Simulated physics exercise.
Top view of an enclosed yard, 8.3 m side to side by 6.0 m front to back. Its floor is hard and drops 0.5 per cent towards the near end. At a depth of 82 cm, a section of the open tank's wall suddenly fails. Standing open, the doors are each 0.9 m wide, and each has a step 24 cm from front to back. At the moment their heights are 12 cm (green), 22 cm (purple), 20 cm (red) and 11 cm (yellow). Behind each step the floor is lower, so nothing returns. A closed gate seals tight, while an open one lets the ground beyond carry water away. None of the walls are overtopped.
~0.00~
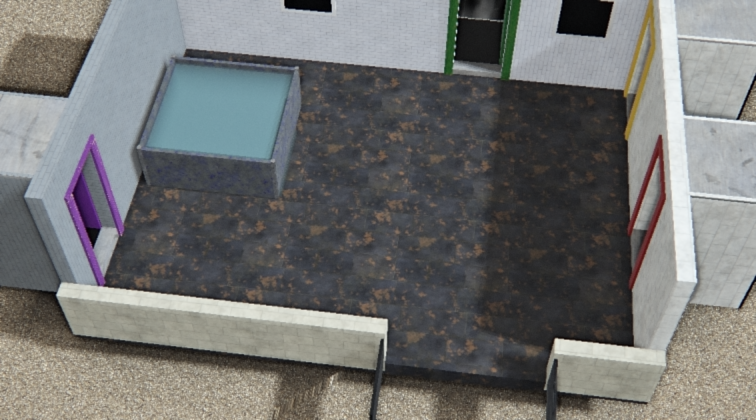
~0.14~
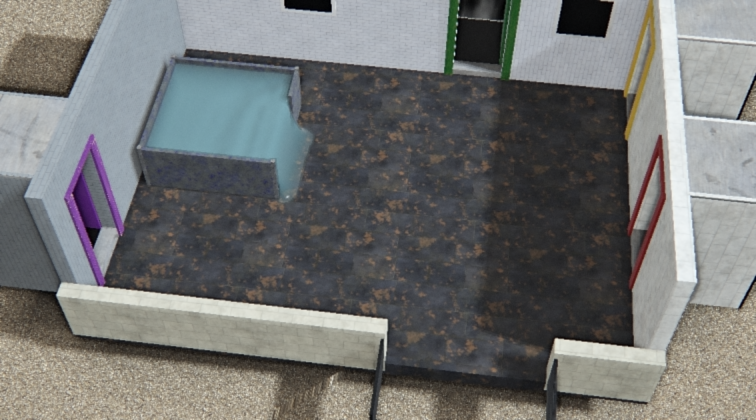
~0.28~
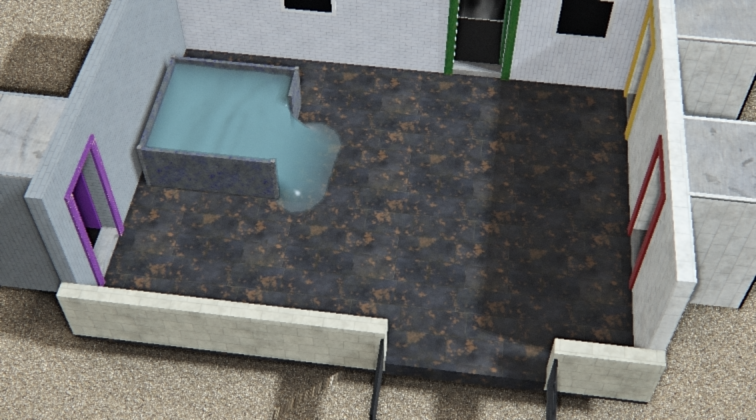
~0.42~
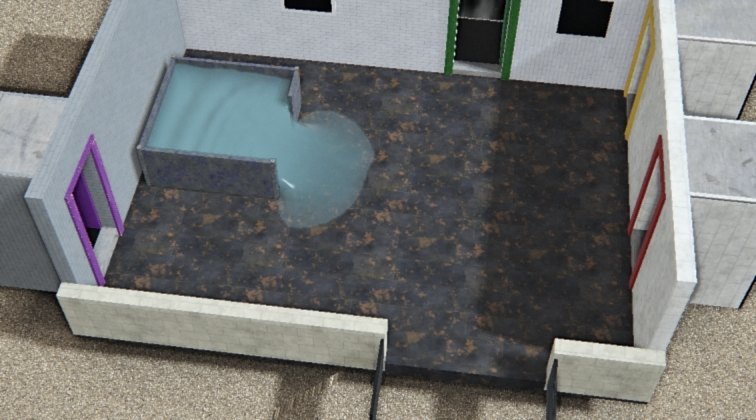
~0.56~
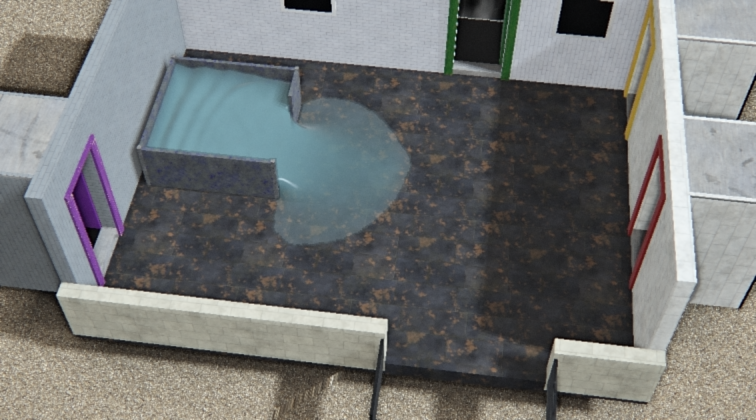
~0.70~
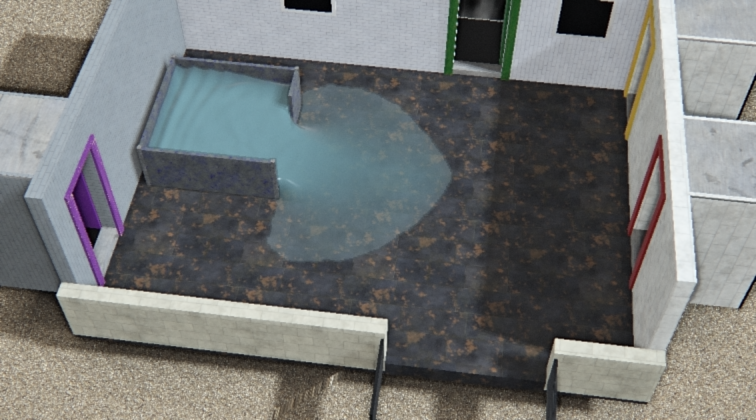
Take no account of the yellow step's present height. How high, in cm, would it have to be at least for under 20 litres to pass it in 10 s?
At least about 24 cm.
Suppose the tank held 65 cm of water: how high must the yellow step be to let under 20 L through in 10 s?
Required height: Approx. 16 cm.
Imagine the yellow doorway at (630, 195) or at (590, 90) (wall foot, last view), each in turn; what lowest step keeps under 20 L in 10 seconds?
About 20 cm, then about 19 cm.
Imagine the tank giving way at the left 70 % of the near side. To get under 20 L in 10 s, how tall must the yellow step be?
Estimate: Near 12.5 cm.
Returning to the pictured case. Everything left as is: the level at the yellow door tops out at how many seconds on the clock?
At roughly 3.4 s.
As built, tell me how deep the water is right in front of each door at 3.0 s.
Depths in cm - green: 10, purple: 0, red: 25, yellow: 27.
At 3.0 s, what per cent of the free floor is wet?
Near 70 per cent of the open floor.
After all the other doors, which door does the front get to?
Last: Purple.
After 1.4 s water covers 45 % of the floor, deepest (42 cm) near (289, 179); it has not reached the yellow door.
After 3.0 s water covers 70 % of the floor, deepest (39 cm) near (622, 355); 27 cm at the yellow door, 22 litres in over its 11 cm step.
After 10.0 s water covers 90 % of the floor, deepest (10 cm) near (586, 372); 6 cm at the yellow door, 145 litres in over its 11 cm step.
At the yellow door as built, the water arrived by 2.2 s and peaked near 27 cm at 3.4 s.
With a step of 21.5 cm, 28 litres would have come in within the 10 s; with 29 cm, 6 litres. So under 20 litres takes about 24 cm.
